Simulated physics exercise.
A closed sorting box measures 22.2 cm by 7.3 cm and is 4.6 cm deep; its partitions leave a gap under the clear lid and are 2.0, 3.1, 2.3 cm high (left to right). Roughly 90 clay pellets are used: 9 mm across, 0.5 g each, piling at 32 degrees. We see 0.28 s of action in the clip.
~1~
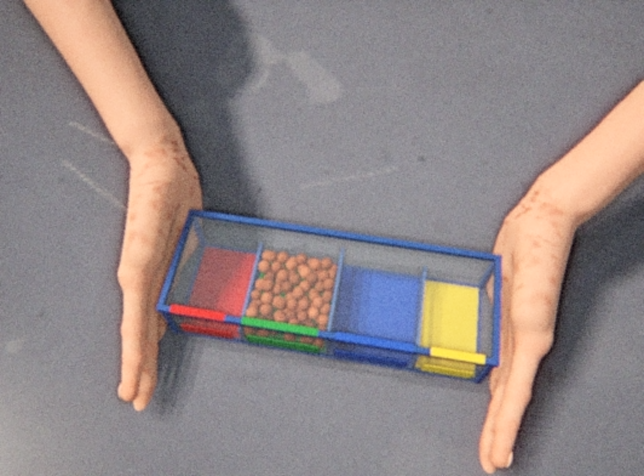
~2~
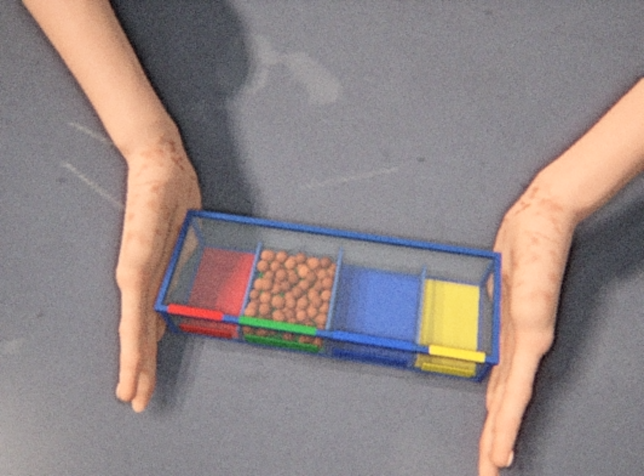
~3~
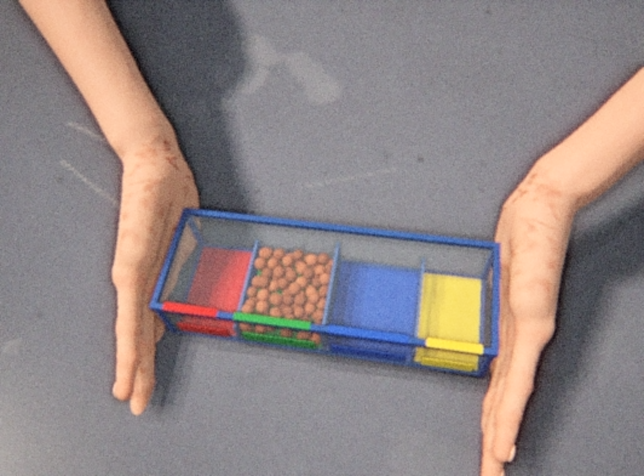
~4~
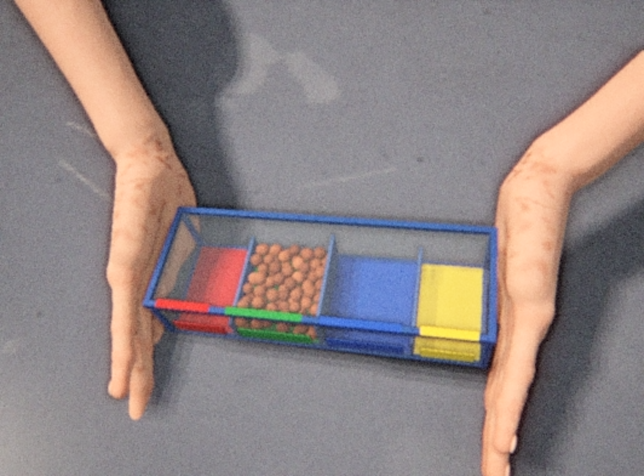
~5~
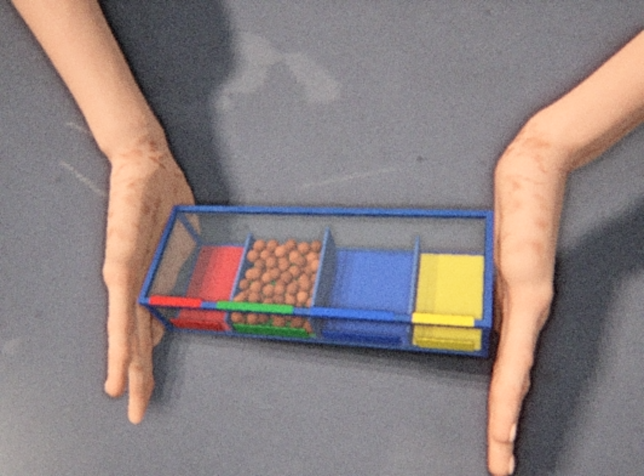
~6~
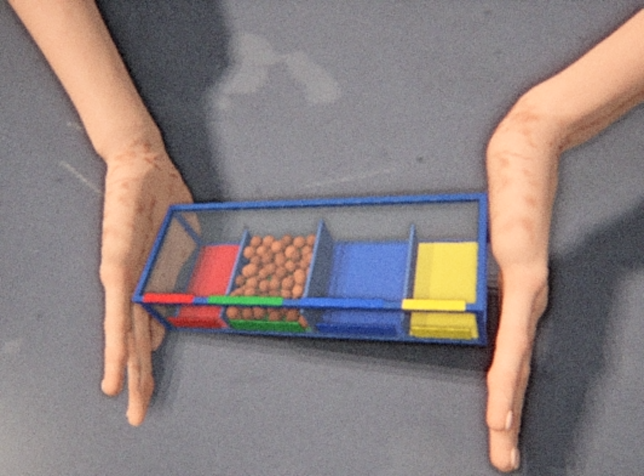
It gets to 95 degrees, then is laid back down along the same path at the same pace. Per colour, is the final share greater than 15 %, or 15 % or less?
Red: Greater than 15 %, blue: 15 % or less, green: Greater than 15 %, yellow: 15 % or less.
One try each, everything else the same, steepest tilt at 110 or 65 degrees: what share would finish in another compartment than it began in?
Around 100 and 20 in a hundred, respectively.
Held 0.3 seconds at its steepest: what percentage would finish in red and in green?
Then, in per cent: Red 80, green 20.
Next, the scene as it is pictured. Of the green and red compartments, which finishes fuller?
Red compartment.
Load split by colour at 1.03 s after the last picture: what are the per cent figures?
Red = 45, blue = 0, green = 55, yellow = 0 (percent).
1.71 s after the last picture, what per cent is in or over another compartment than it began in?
Roughly 75 %.
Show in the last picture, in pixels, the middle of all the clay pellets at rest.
Roughly pixel (220, 276).
Then, 1.03 s after the last picture, tilt 95 degrees; red 45 %, green 55 %.
Then, 1.71 s after the last picture, tilt 42 degrees; red 75 %, green 25 %.
Then, 2.43 s after the last picture, tilt 0 degrees; red 75 %, green 25 %.
In the end, red 75 %, blue 0 %, green 25 %, yellow 0 %.
